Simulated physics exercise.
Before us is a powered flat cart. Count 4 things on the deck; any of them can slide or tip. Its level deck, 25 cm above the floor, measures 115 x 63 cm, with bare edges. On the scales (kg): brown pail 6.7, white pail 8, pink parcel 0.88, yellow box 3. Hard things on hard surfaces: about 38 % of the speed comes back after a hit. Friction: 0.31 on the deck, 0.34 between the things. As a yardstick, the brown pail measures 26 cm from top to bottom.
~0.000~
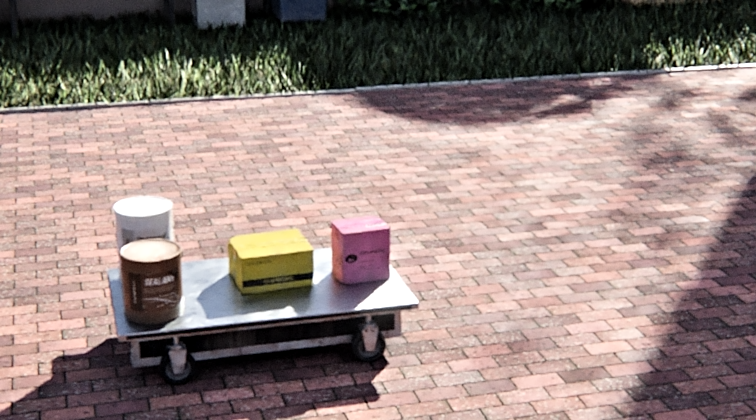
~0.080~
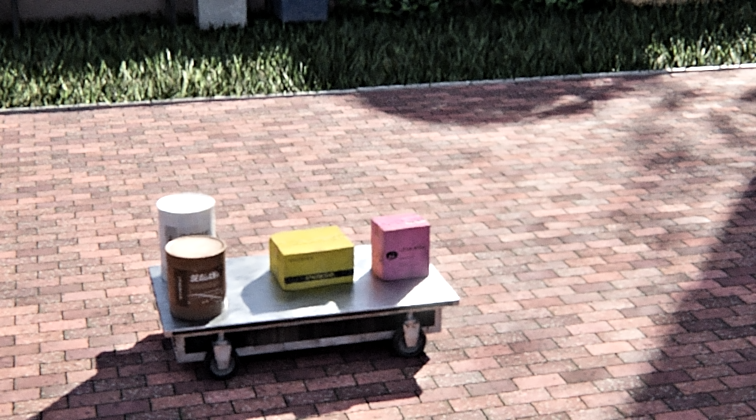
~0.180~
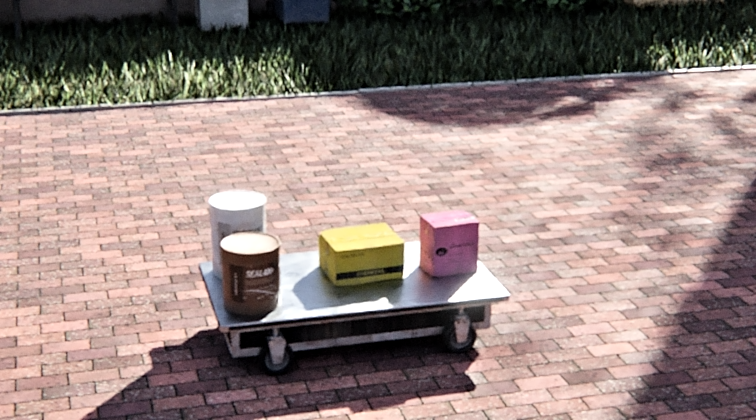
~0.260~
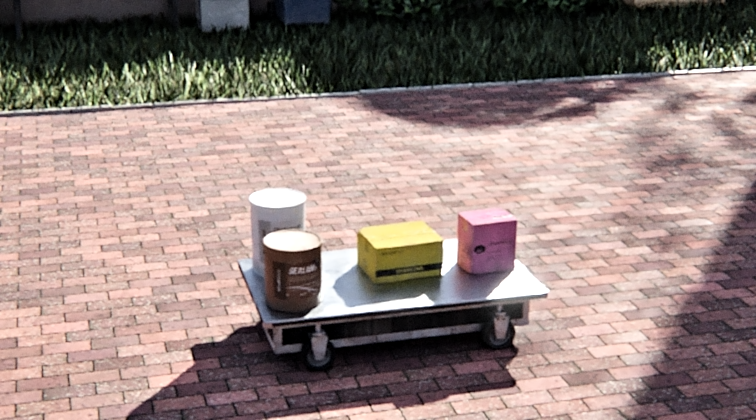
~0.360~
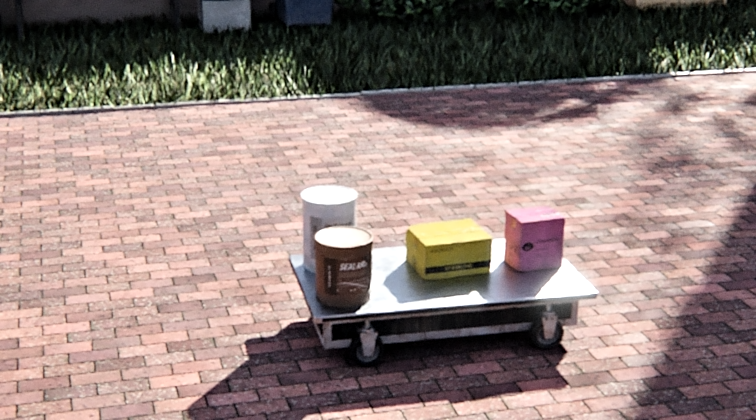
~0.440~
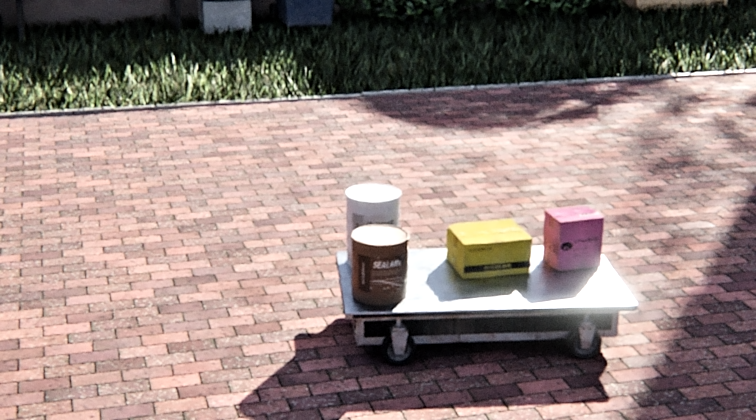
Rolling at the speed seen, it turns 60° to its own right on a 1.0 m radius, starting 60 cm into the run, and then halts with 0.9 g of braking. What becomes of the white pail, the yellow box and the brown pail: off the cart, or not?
The white pail ends off the deck, the yellow box ends off the deck, the brown pail is still aboard.
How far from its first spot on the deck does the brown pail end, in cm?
Some 42 cm.
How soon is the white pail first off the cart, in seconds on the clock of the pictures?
At about 0.8 s.
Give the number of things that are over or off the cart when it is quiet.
3 of them.
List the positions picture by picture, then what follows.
In the first picture, cart has run 0 cm; white pail (145, 242); yellow box (271, 261); brown pail (153, 281).
In the second picture, cart has run 17 cm; pink parcel (400, 247).
In the third picture, cart has run 38 cm; pink parcel (449, 243).
In the fourth picture, cart has run 55 cm; pink parcel (486, 241).
In the fifth picture, cart has run 76 cm, turned 2°; pink parcel (534, 239) moved 3 cm.
In the sixth picture, cart has run 92 cm, turned 10°; white pail (373, 228); yellow box (488, 249) moved 6 cm; brown pail (380, 265).
After 0.74 s, cart has run 155 cm, turned 46°; pink parcel and yellow box now off the cart; white pail moved 15 cm near (546, 228); brown pail moved 4 cm near (511, 269).
After 1.14 s, cart has run 219 cm, turned 60°; white pail now off the cart; brown pail moved 16 cm near (679, 310).
In the end (1.9 s), off the cart, white pail, pink parcel and yellow box; not toppled but over 10 cm from the start, brown pail.
